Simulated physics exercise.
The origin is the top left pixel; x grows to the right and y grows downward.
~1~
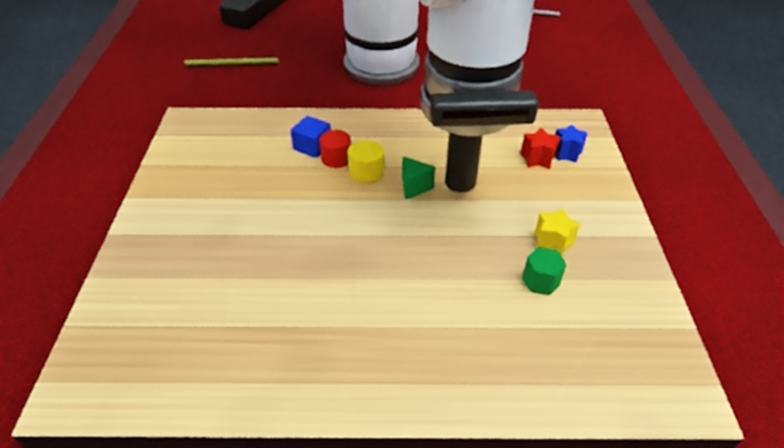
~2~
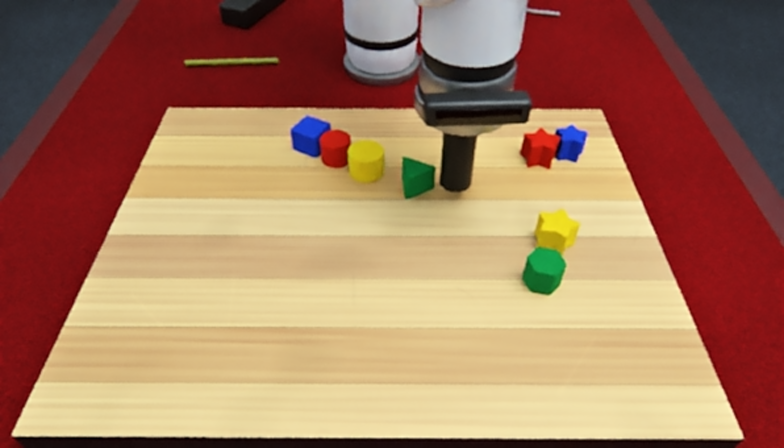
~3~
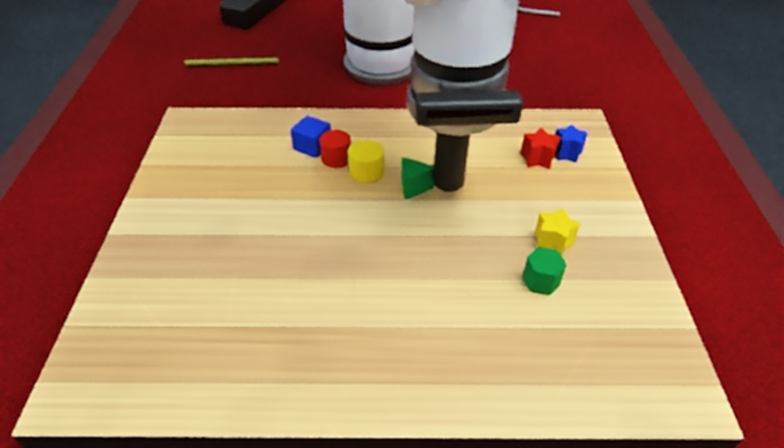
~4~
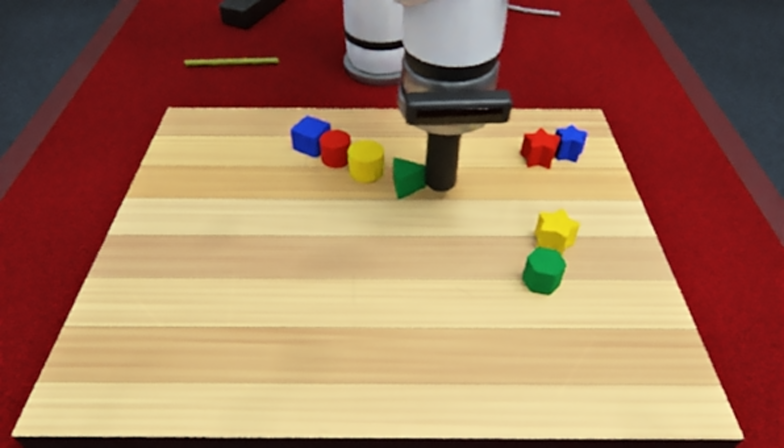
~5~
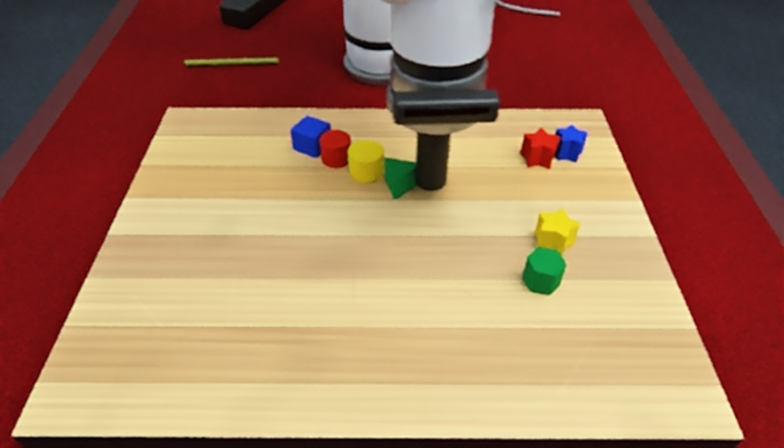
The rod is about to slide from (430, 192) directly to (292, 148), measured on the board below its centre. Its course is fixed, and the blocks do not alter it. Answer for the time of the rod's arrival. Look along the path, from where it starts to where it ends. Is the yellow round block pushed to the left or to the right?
Towards the left-hand side.
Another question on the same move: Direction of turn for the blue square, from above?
Verdict: Clockwise.
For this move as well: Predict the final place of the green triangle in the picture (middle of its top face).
Put as a pixel place, it's (349, 168).
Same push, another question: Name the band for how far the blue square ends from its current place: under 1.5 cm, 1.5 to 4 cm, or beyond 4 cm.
My answer is that it shifts over 4 cm.
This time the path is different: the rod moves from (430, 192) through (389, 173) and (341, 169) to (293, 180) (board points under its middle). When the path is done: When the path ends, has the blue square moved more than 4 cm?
No, I don't think so.
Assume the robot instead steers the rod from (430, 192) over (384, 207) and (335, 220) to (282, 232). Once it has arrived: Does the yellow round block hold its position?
My answer is no.
The first path, step by step. One third of the way, rod at (381, 166); blue square at (305, 124); red round block at (329, 133); yellow round block at (350, 148); green triangle at (357, 170), turned 60° anticlockwise.
Two thirds of the way, rod at (334, 151); blue square at (278, 105); red round block at (291, 120); yellow round block at (301, 138); green triangle at (349, 168), turned 105° anticlockwise.
At the end, rod at (290, 137); blue square at (275, 99), turned 40° clockwise; red round block at (258, 118); yellow round block at (257, 137); green triangle at (349, 168), turned 105° anticlockwise.
